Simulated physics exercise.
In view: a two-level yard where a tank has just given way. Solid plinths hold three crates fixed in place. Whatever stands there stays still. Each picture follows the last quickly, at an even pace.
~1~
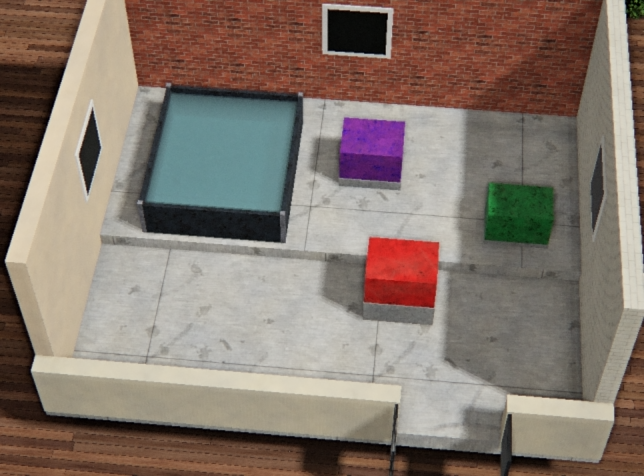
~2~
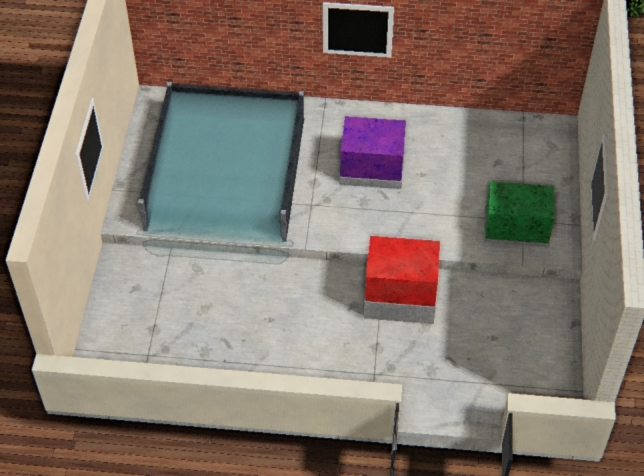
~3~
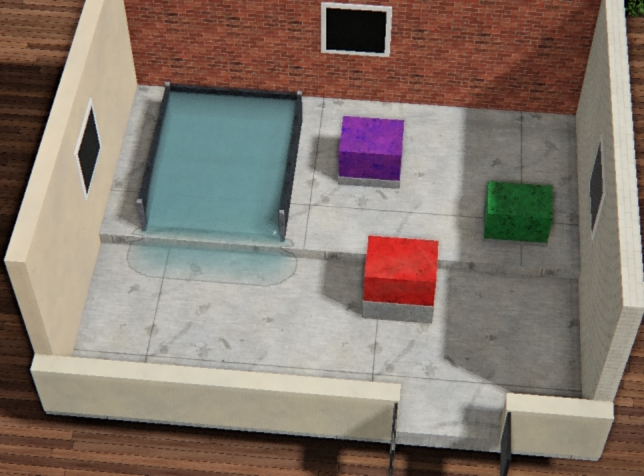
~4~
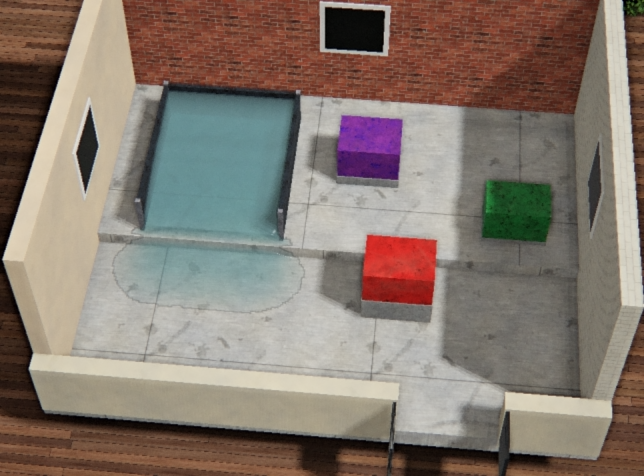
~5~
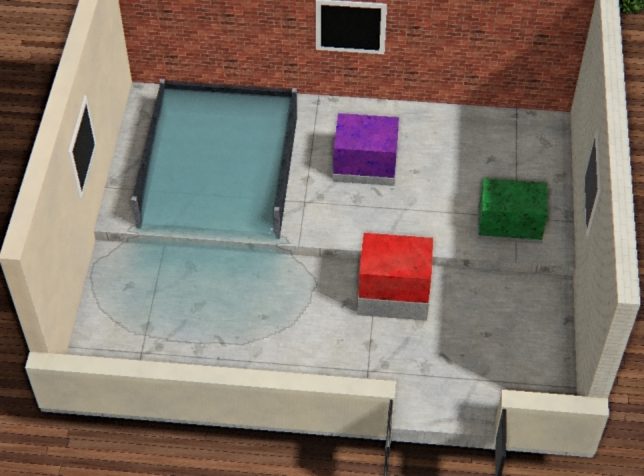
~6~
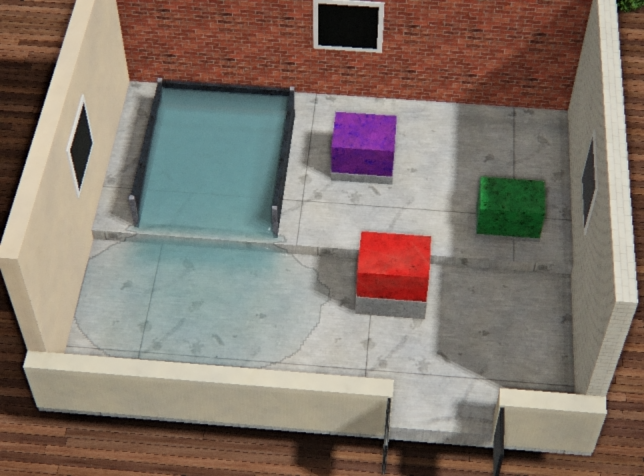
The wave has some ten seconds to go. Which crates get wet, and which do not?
The purple crate is missed; the green crate is missed; the red crate is missed.
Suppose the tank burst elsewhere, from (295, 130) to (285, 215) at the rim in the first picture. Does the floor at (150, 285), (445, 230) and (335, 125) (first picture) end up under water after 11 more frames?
Going through them in turn: Still unsoaked, then reached by the flood, then reached by the flood.
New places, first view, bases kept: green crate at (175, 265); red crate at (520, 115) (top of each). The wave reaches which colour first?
One in green.
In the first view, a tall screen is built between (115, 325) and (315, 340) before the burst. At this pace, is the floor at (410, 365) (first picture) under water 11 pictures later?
My call: Soaked.
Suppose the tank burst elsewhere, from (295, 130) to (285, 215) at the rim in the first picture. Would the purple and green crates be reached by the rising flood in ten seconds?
Purple: Overtopped; green: Overtopped.
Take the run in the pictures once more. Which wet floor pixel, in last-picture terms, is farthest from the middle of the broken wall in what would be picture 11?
My guess is roughly (348, 406).
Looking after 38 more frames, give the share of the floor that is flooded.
My estimate is roughly 60 percent.
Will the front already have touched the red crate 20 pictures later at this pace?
My answer for red: The flood got there.
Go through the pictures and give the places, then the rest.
The tank at (224, 151) is whole and still, in the first picture.
The front is at (285, 246), out from the gap at (214, 226), in the second picture.
The front is at (291, 266), out from the gap at (213, 227), in the third picture.
Water pours out at (211, 227) and has run to (280, 300), in the fourth picture.
Water pours out at (208, 225) and has run to (121, 319), in the fifth picture.
Water pours out at (206, 224) and has run to a hidden place, in the sixth picture.
A moment on, water covers 30 % of the floor; the purple crate not reached, the green crate not reached, the red crate not reached.
Next, water covers 35 % of the floor; the purple crate not reached, the green crate not reached, the red crate water round its plinth.
Then, water covers 50 % of the floor; the purple crate not reached, the green crate not reached, the red crate water round its plinth.
Later, water covers 60 % of the floor; the purple crate not reached, the green crate water round its plinth, the red crate water round its plinth.
In the end, water covers 55 % of the floor; the purple crate stayed above the water, the green crate stayed above the water, the red crate stayed above the water.
